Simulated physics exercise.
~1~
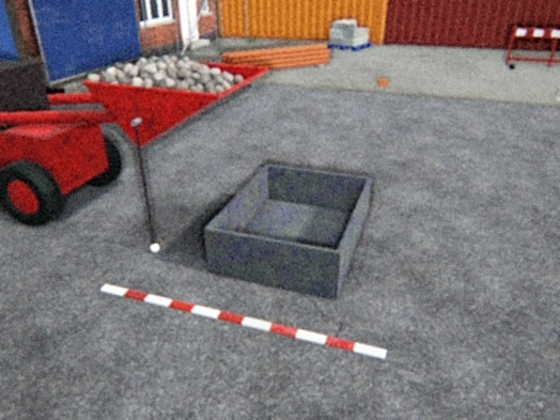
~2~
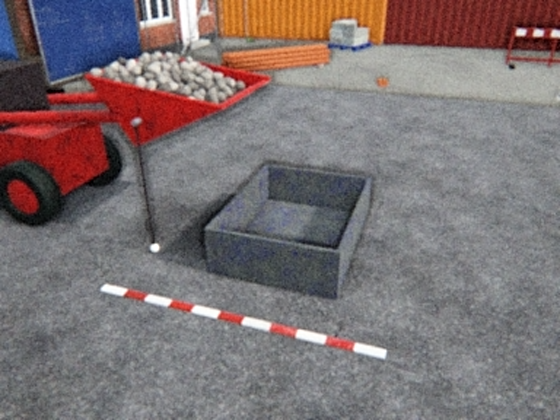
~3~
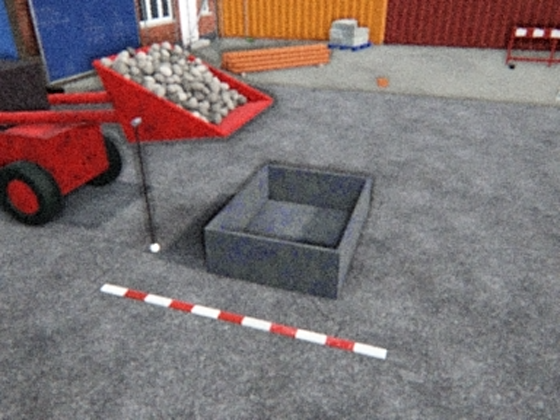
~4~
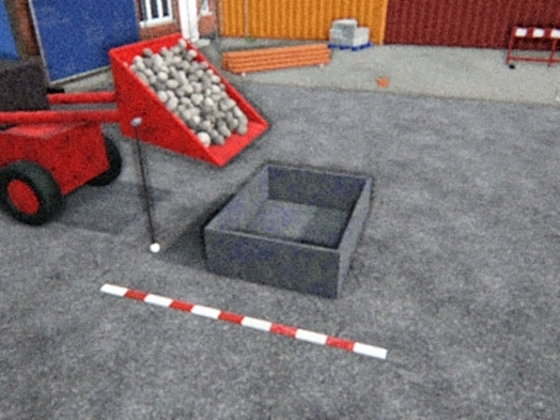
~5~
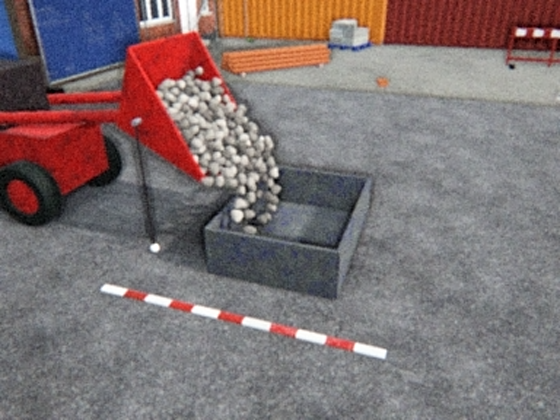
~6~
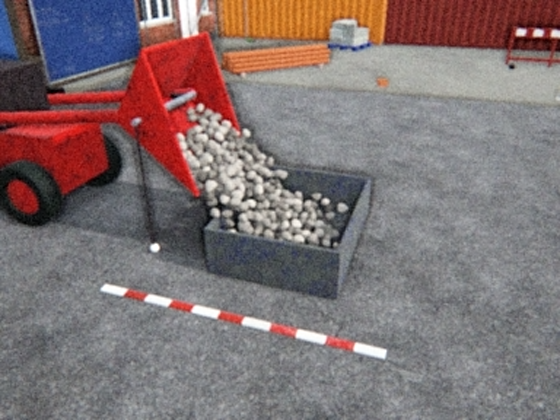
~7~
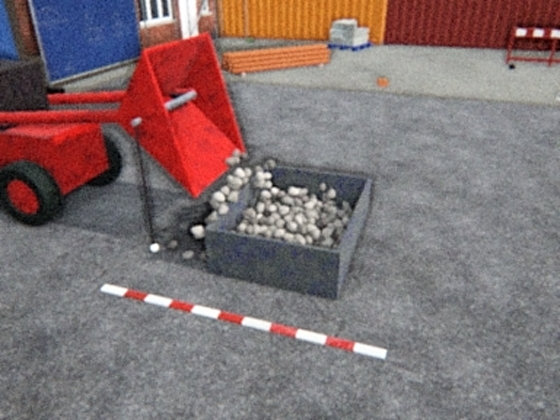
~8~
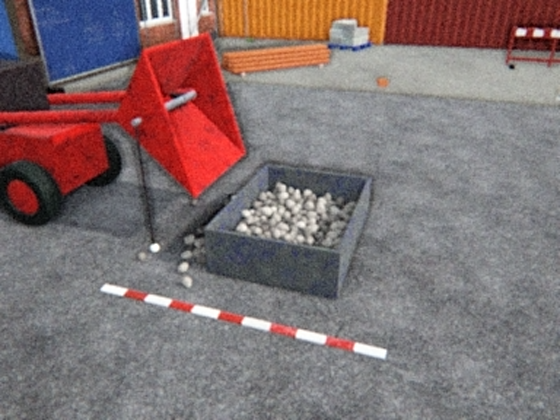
Red loader bucket tipping forward and pouring rounded cobbles into a grey bin, most landing inside, a few on the ground beside it.
